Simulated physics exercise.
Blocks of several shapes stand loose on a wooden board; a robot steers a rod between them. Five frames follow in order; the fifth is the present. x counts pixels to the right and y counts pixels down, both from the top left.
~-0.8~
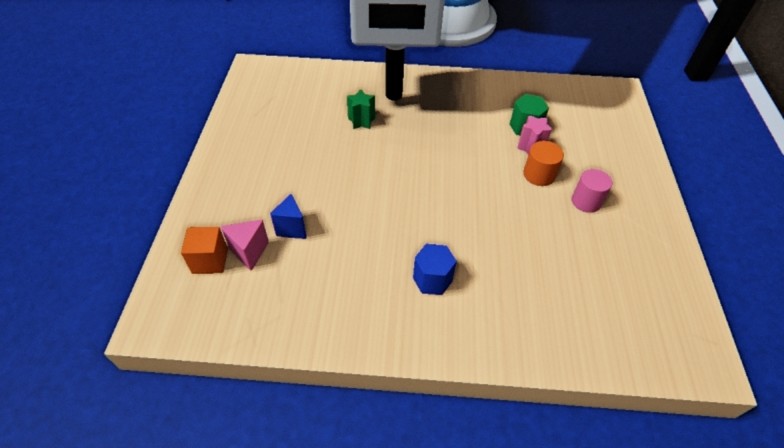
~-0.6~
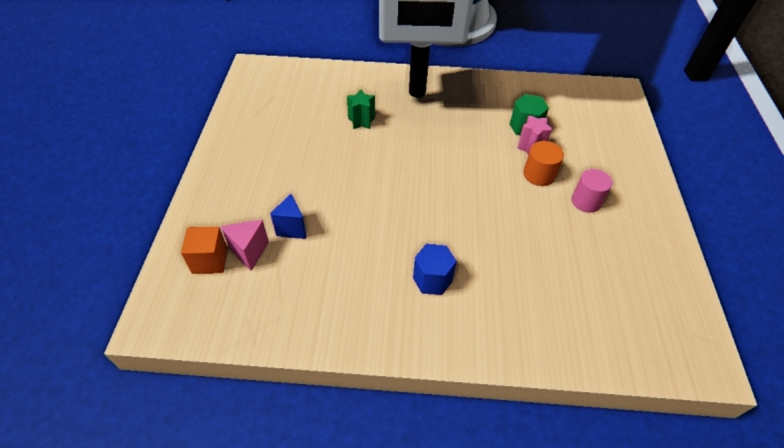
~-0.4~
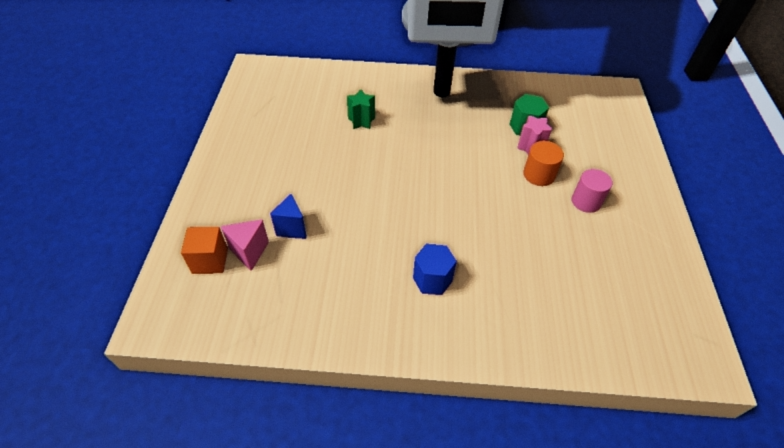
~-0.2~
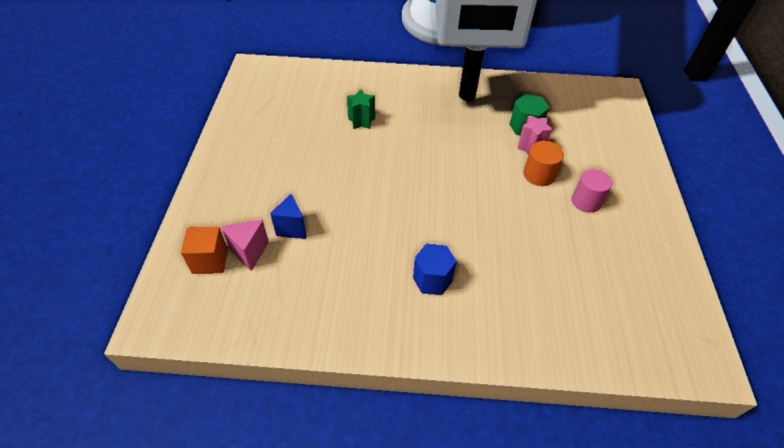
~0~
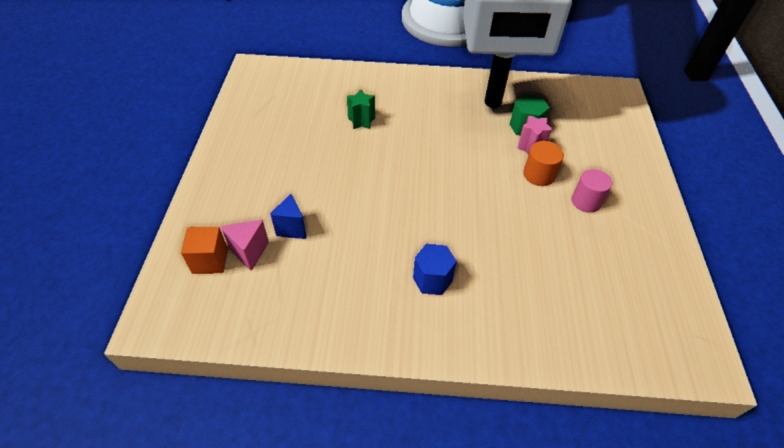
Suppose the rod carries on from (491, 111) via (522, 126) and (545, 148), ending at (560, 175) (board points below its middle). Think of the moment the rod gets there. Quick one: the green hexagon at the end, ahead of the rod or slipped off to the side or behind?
It ends up beside or behind the rod.
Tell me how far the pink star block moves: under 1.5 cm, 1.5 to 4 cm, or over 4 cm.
That block covers upwards of 4 cm.
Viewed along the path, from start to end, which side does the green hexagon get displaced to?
It shifts leftward.
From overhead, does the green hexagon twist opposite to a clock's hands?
Yes
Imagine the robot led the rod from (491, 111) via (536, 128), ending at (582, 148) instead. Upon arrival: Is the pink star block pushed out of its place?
Going by the path, yes.
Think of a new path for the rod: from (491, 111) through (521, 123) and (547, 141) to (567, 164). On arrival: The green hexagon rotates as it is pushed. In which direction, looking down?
It turns round anticlockwise.
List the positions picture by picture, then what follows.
Rod's lower end (394, 96); green hexagon (532, 104); pink star block (538, 124); orange circle (547, 152); pink circle (597, 179), in the first frame.
Rod (417, 94); blocks still, in the second frame.
Rod (442, 93); blocks still, in the third frame.
Rod (467, 97); blocks still, in the fourth frame.
Rod (493, 104); green hexagon (532, 104); pink star block (538, 124); orange circle (547, 152); pink circle (597, 179), in the fifth frame.
The first path, step by step. One third of the way, rod (524, 119); green hexagon (551, 113); pink star block (544, 132), turned 30° clockwise.
Two thirds of the way, rod (548, 141); green hexagon (579, 126), turned 50° anticlockwise; pink star block (563, 142), turned 75° clockwise; orange circle (548, 157).
At the end, rod (563, 168); green hexagon (581, 127), turned 55° anticlockwise; pink star block (578, 170), turned 75° clockwise; orange circle (545, 170); pink circle (604, 186).
